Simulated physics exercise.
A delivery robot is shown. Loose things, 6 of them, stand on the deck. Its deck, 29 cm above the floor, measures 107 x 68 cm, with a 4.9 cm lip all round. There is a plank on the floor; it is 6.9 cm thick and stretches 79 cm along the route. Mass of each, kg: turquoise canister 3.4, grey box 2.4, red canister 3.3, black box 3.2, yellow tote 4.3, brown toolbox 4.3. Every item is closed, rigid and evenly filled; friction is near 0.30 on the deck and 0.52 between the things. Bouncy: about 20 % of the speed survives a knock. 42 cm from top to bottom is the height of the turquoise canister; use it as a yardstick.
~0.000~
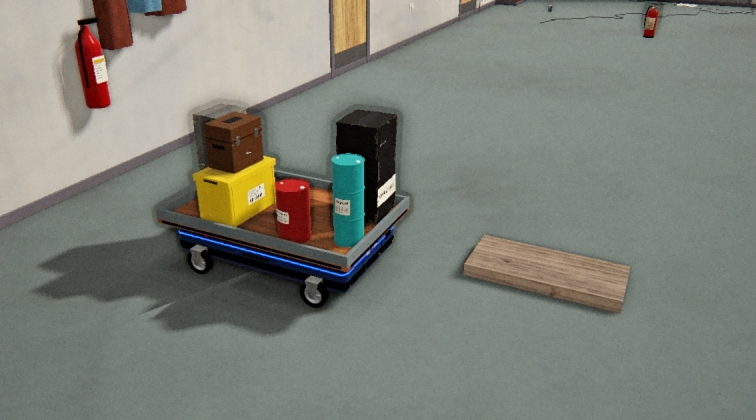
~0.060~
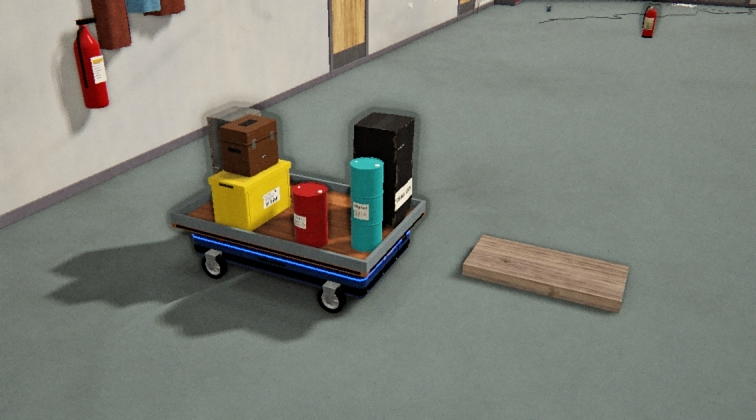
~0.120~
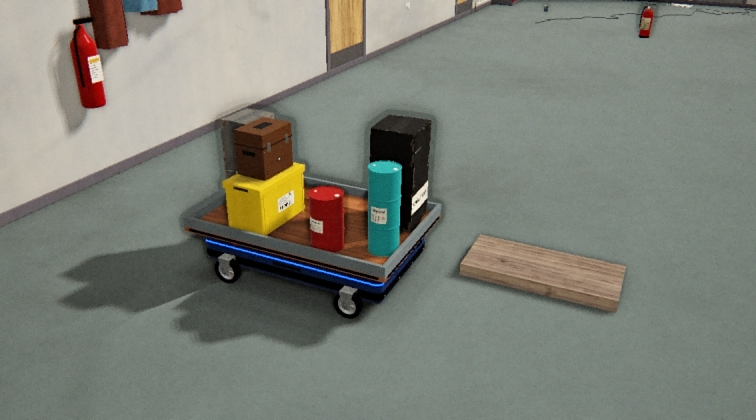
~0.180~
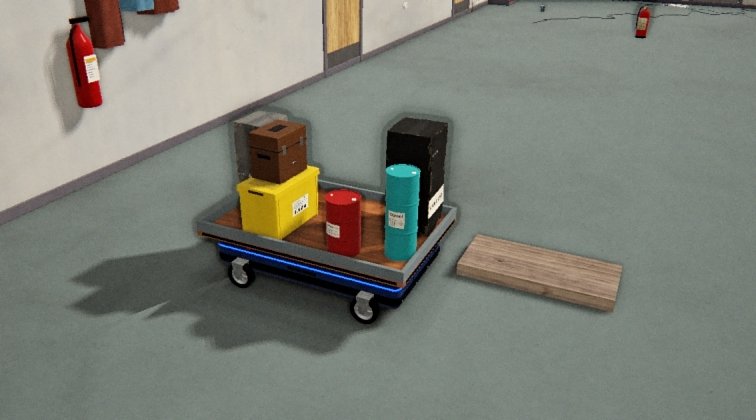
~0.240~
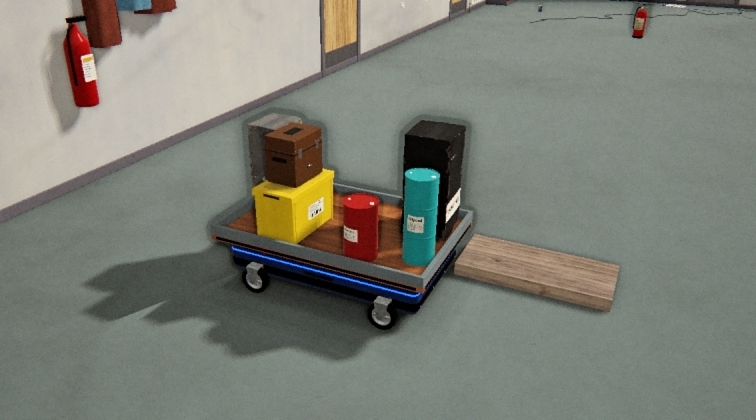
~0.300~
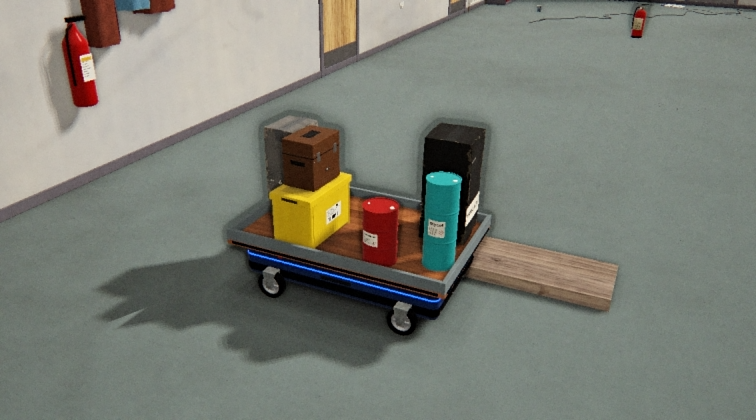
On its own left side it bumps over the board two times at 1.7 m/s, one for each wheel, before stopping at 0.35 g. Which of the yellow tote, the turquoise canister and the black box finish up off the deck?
The yellow tote does not; the turquoise canister does; the black box does not.
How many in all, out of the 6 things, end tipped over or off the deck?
That gives 5.
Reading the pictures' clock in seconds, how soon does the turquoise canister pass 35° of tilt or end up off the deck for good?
Near 0.7 s.
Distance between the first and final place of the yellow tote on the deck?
I'd say about 2 cm between start and finish.
After 0.80 s, cart has run 136 cm; black box leaning 73° near (576, 228); turquoise canister leaning 65° near (592, 288); yellow tote leaning 9° near (477, 233).
After 1.20 s, cart has run 204 cm; turquoise canister and red canister now off the deck; black box on its side; yellow tote slid 5 cm near (637, 277).
After 1.60 s, cart has run 261 cm; grey box and brown toolbox now off the deck; black box on its side; yellow tote slid 4 cm.
At rest (2.8 s), off the deck, turquoise canister, grey box, red canister and brown toolbox; tipped over on the deck, black box; yellow tote in place, give or take 10 cm.
